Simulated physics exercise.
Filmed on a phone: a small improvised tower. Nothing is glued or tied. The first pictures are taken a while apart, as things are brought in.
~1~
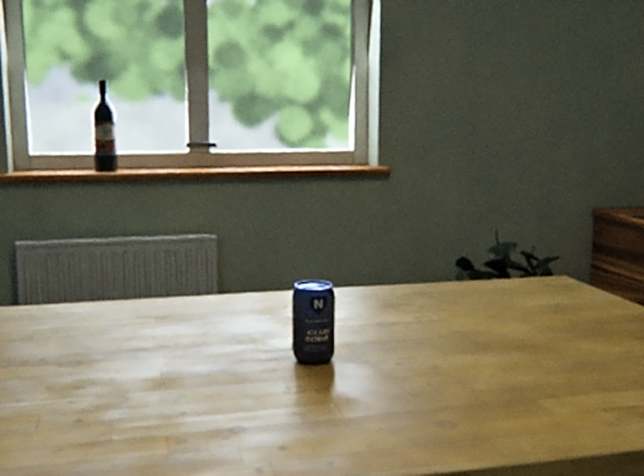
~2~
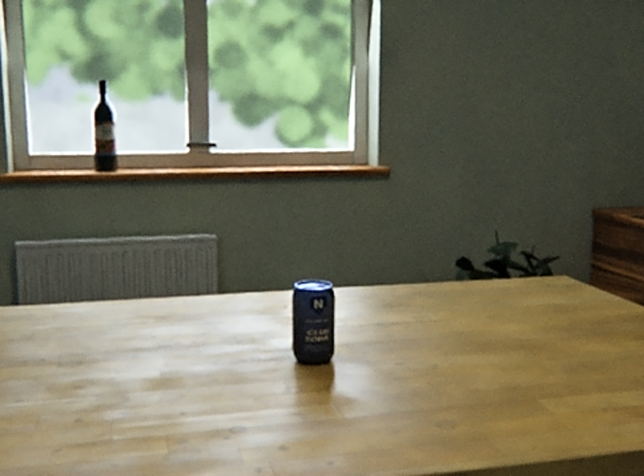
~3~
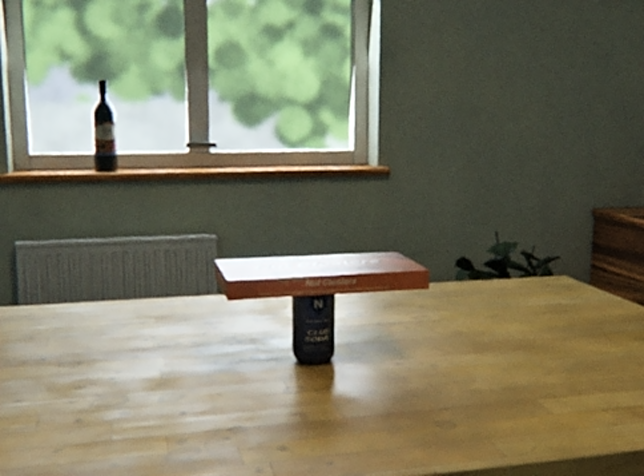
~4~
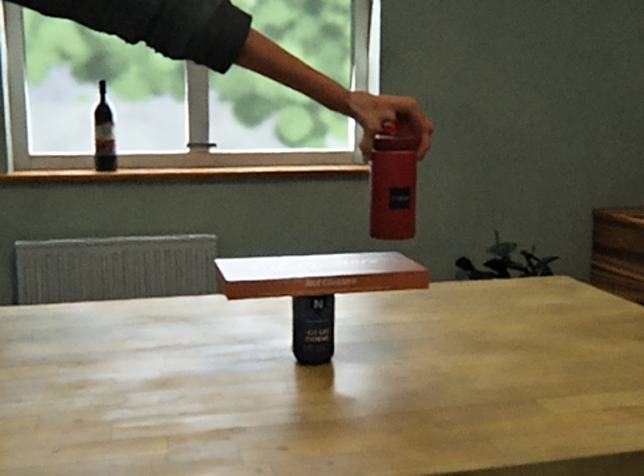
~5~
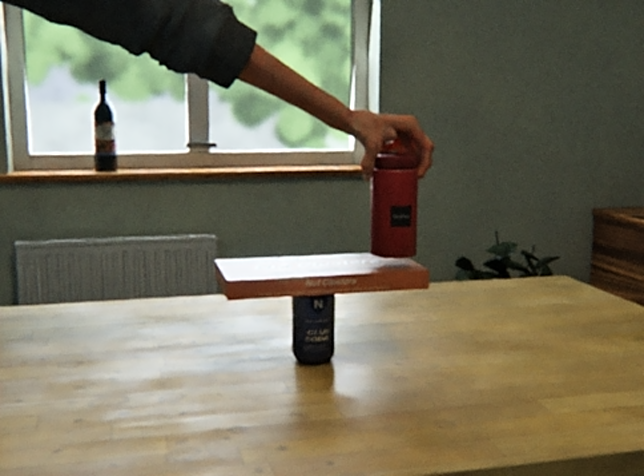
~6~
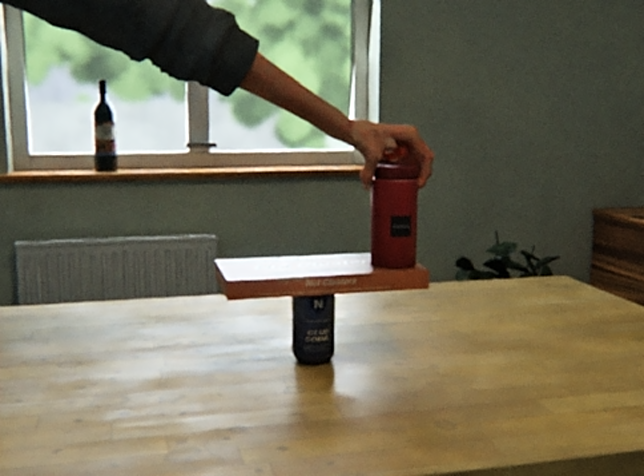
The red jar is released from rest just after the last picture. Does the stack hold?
The stack loses its balance.
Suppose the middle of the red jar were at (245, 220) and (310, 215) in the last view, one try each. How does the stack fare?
First, it loses its balance; second, it keeps its balance.
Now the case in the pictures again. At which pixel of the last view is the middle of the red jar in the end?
At about (545, 329).
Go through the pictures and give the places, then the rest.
The last thing is not in view yet; blue can (314, 323), in the first picture.
The last thing is not in view yet; blue can (314, 323), in the second picture.
The last thing is not in view yet; blue can (314, 323), in the third picture.
On its way; red jar (393, 187); blue can (314, 323), in the fourth picture.
On its way; red jar (394, 205); blue can (314, 323), in the fifth picture.
Set down, still held; red jar (394, 215); blue can (314, 323), in the sixth picture.
Then, 0.40 s on from there, red jar now fallen; orange packet on its side.
Then, 0.80 s on from there, orange packet upside down.
In the end, fallen, red jar and orange packet; blue can unmoved. At the end, from the last picture's camera, red jar near (545, 329). The stack comes apart.
